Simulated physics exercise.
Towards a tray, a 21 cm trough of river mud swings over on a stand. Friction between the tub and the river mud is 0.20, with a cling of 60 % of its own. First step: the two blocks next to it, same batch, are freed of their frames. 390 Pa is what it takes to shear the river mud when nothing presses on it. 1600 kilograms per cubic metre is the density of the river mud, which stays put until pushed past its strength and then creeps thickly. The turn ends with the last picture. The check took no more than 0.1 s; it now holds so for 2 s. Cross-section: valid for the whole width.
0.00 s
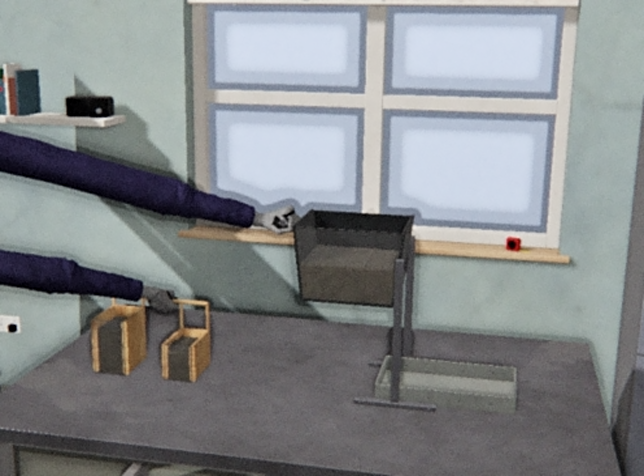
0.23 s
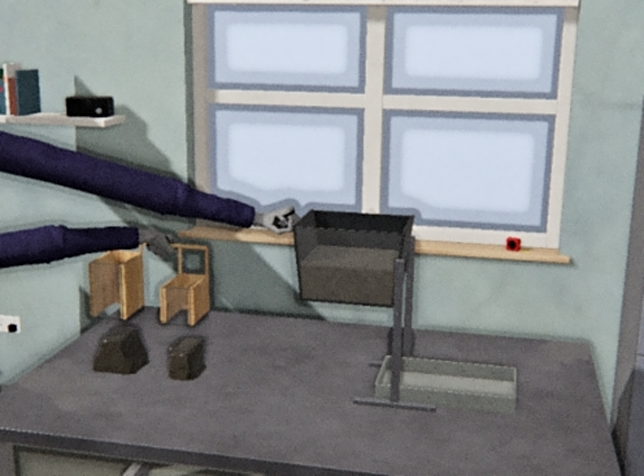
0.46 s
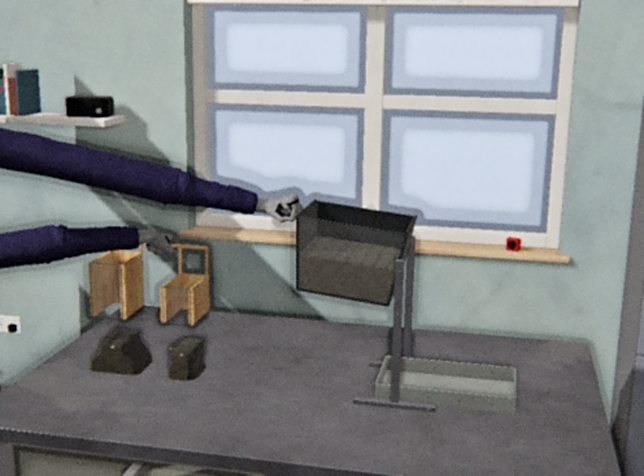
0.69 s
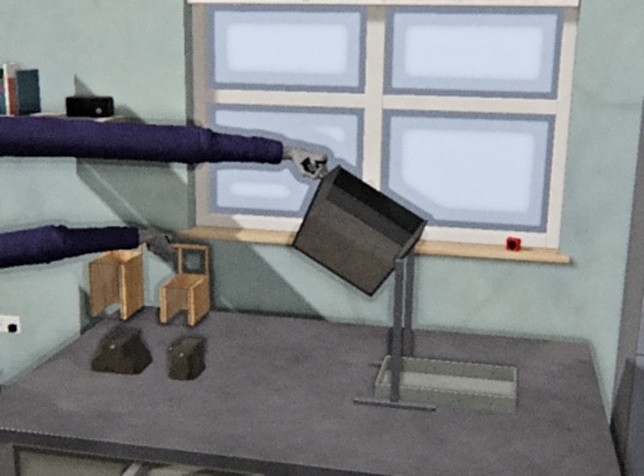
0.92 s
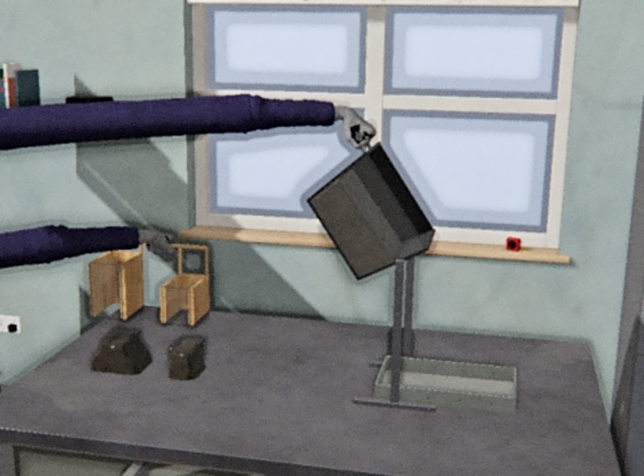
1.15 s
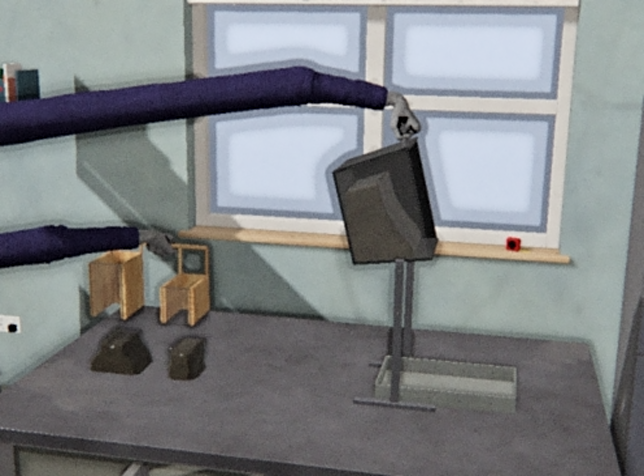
A dark grey trough of brown river mud stands on a grey table before a frosted window, seen from a fixed, slightly raised view. Two purple-sleeved arms reach in from the left, above two small wooden moulds, with a clear tray at right. The lower hand lifts the moulds off two dark mud blocks, which sag slightly, then the upper hand swings the trough steeply up and rightward, the mud shifting inside.
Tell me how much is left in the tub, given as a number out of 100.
It should be close to 79 out of 100.
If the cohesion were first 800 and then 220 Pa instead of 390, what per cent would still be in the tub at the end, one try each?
The two runs give near 100 % and near 60 % respectively.
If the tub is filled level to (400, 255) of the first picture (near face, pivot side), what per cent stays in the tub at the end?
Then about 50 %.
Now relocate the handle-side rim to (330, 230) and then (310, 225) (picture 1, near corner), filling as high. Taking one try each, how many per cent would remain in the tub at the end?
Remaining, try 1: Approx. 100 %; try 2: Approx. 100 %.
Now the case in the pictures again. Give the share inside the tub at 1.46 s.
Near 85 %.
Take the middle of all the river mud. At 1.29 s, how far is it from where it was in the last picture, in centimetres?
It has moved close to 4 cm.
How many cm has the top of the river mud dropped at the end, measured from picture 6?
Roughly 10 cm.
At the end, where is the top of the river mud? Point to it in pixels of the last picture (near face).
On the near face, the top ends up close to (375, 220).
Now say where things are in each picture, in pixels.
The first picture shows handle-side rim at (296, 226), tilt 0 degrees; highest point of the river mud at (366, 268); test blocks 15 cm, 9.4 cm high (left to right).
The second picture shows handle-side rim at (296, 226), tilt 0 degrees; highest point of the river mud at (366, 268); test blocks 11 cm, 9.1 cm high (left to right).
The third picture shows handle-side rim at (299, 216), tilt 6 degrees; highest point of the river mud at (304, 255); test blocks 10 cm, 9.0 cm high (left to right).
The fourth picture shows handle-side rim at (325, 179), tilt 30 degrees; highest point of the river mud at (312, 216); test blocks 10 cm, 9.0 cm high (left to right).
The fifth picture shows handle-side rim at (368, 155), tilt 56 degrees; highest point of the river mud at (338, 183); test blocks 10 cm, 9.0 cm high (left to right).
The sixth picture shows handle-side rim at (408, 150), tilt 76 degrees; highest point of the river mud at (376, 185); test blocks 10 cm, 9.0 cm high (left to right).
By 1.29 s, the tub is at 76 degrees and holds 98 %.
By 1.46 s, the tub is at 76 degrees and holds 86 %.
By 1.63 s, the tub is at 76 degrees and holds 80 %.
By 1.80 s, the tub is at 76 degrees and holds 79 %.
By 3.15 s, at the end, the tub is at 76 degrees and holds 79 %.
